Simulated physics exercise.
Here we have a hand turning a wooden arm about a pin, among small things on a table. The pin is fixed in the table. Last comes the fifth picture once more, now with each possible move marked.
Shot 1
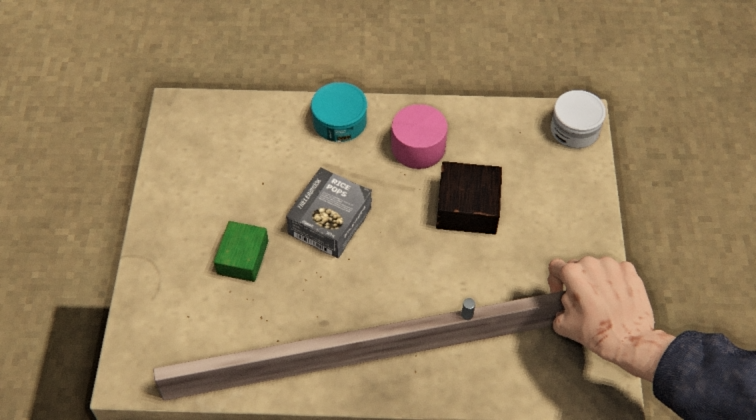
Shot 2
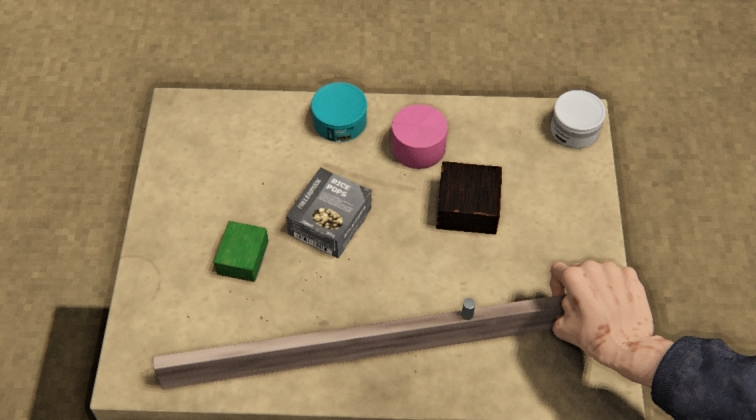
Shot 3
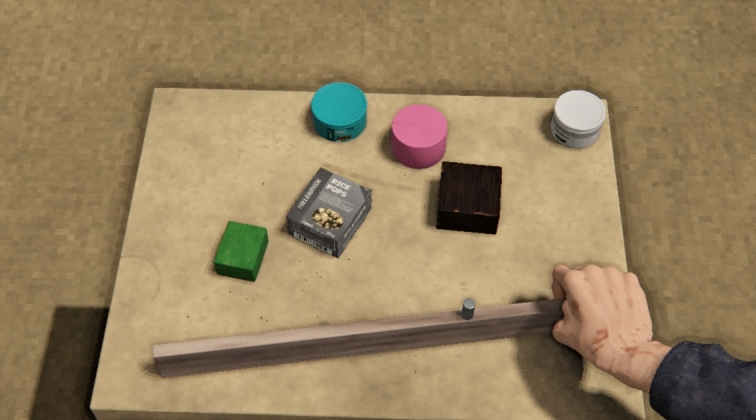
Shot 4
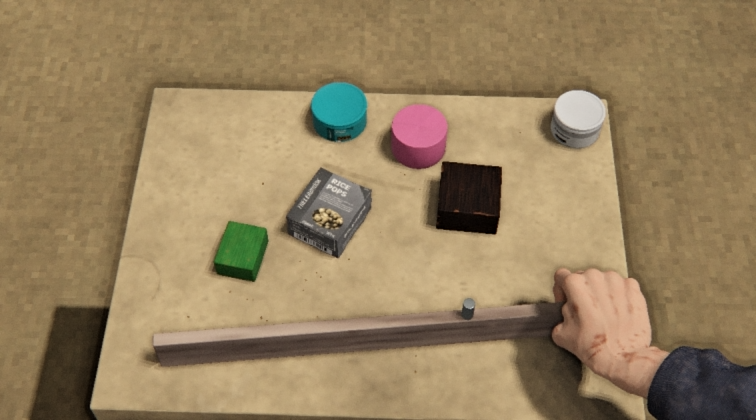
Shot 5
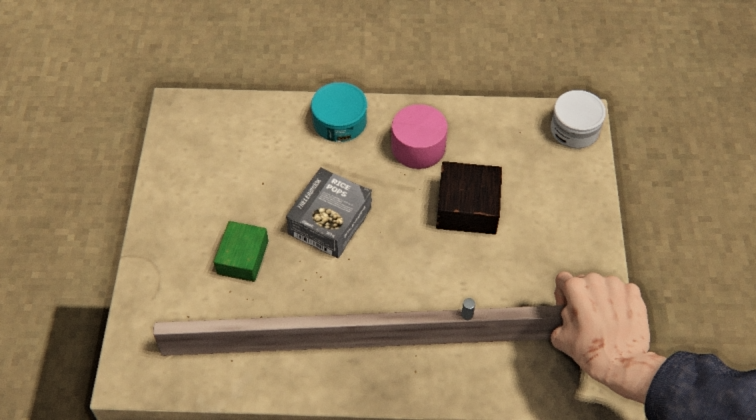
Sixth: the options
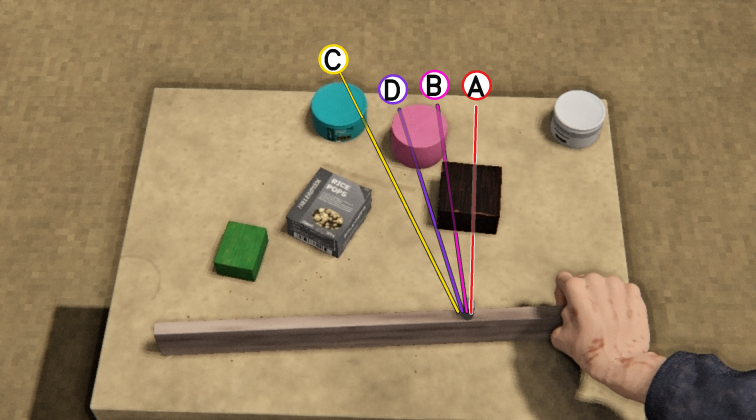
A wooden arm turns slightly about a pin as a hand grips its right end.
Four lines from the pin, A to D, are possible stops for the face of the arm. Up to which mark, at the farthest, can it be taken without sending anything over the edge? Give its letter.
Stop at C.
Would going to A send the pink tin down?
No.
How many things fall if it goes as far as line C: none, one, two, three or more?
The count is none.
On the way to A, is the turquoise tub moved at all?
By then, yes.
On the marked copy, A at (474, 202); B at (451, 202); C at (407, 208); D at (429, 204).
Following C. Soon after the start, arm (321, 259); green block (261, 223); white tub (578, 120).
Later, arm (363, 212); green block (335, 163); grey box (374, 186).
In the end, arm (406, 191); turquoise tub (378, 91); pink tin (460, 118); nothing has fallen.
As for the rest, A drops the turquoise tub; B drops the turquoise tub; D drops the turquoise tub.
